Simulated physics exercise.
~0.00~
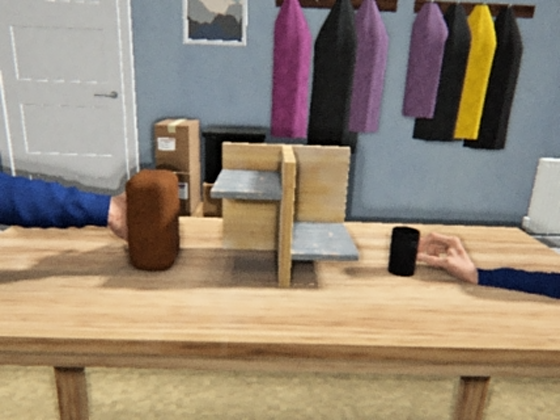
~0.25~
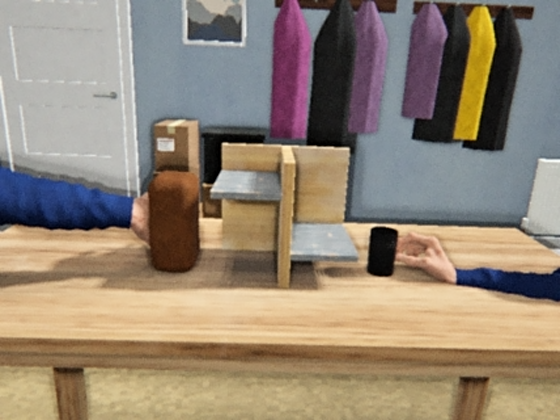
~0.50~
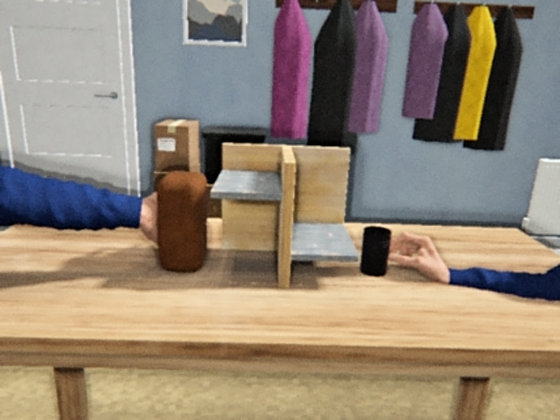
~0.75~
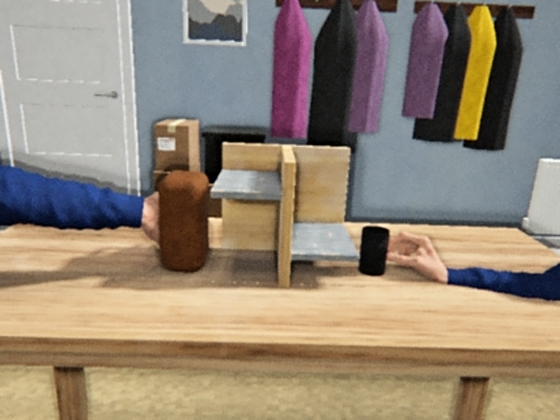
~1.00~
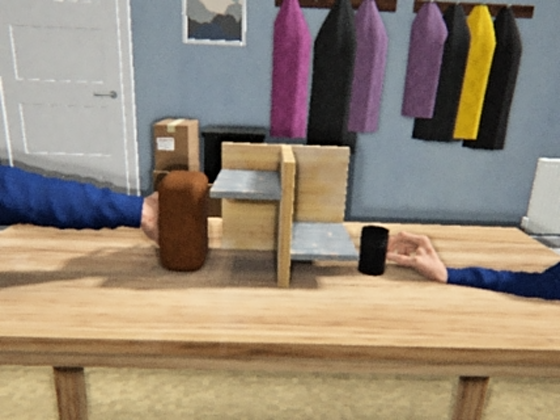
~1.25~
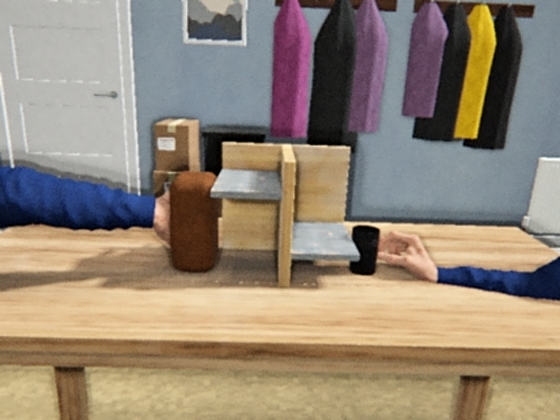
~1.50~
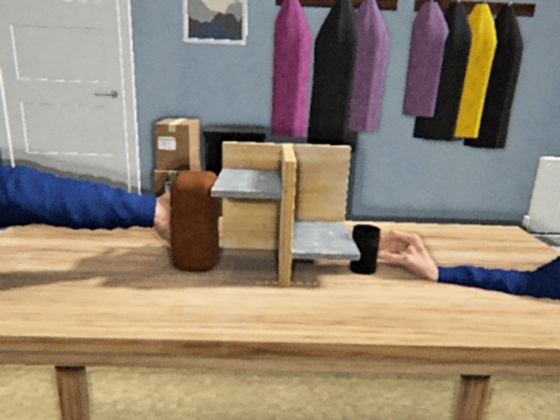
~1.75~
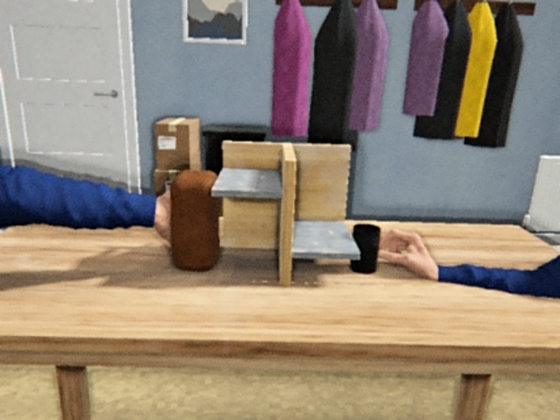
A wooden shelf unit with two grey ledges stands in the middle of a pale wooden table, seen from the front by a slightly swaying camera. Behind it are a white door, cardboard boxes and a rack of pink, black, purple and yellow garments. At left, a blue-sleeved hand holds an upright brown loaf, while another at right holds a small black beaker. The hands slide both inward, the loaf rightward and the beaker leftward. They pause briefly, then push a little closer. Finally both stop at the edges of the ledges, still upright and held.
